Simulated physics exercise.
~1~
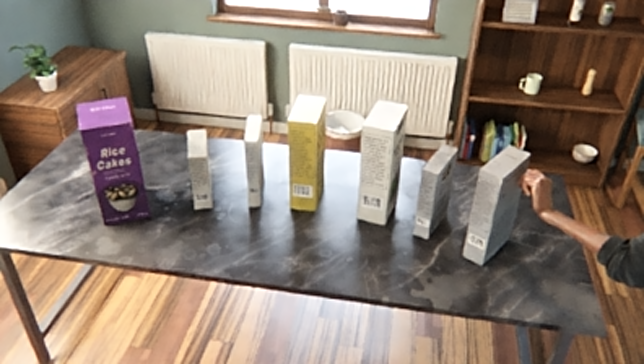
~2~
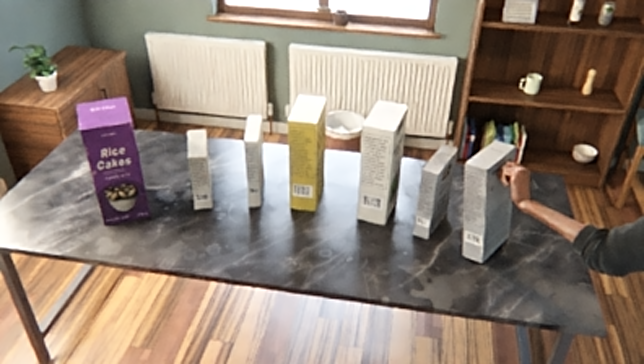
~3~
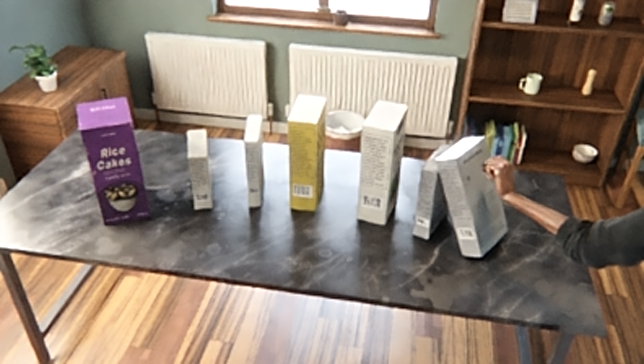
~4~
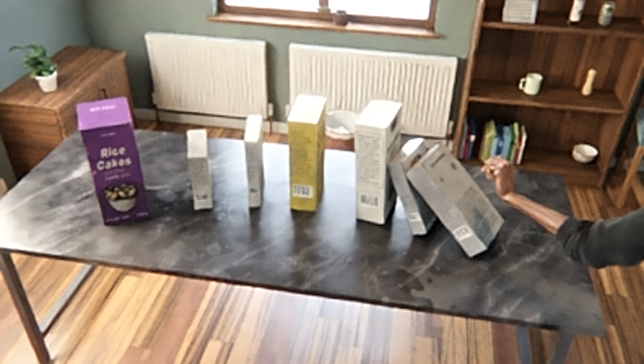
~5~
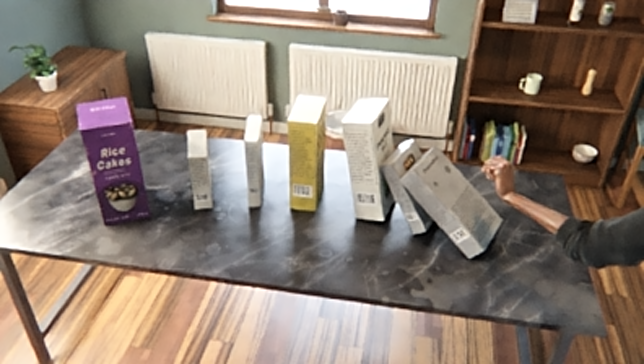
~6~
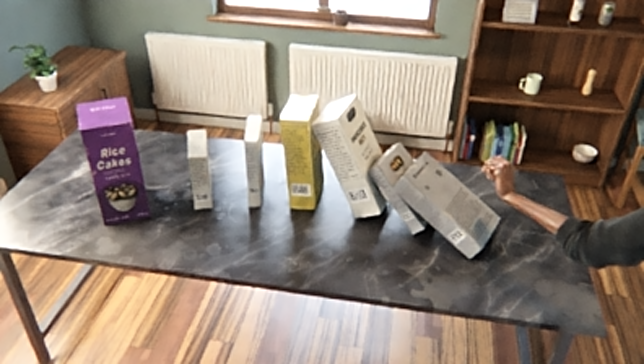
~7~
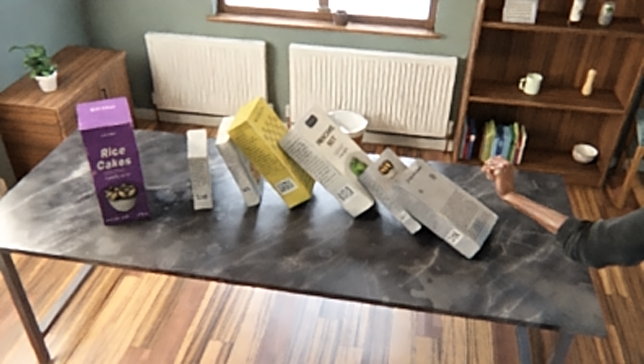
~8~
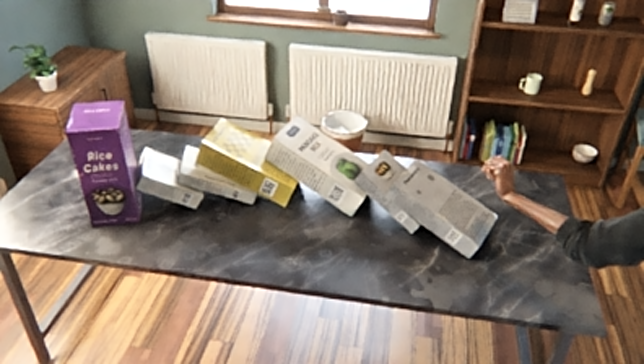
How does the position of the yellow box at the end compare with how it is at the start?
At the start the yellow box stands upright on the table, but by the end it has toppled to the left and is over on its side among the other fallen boxes.
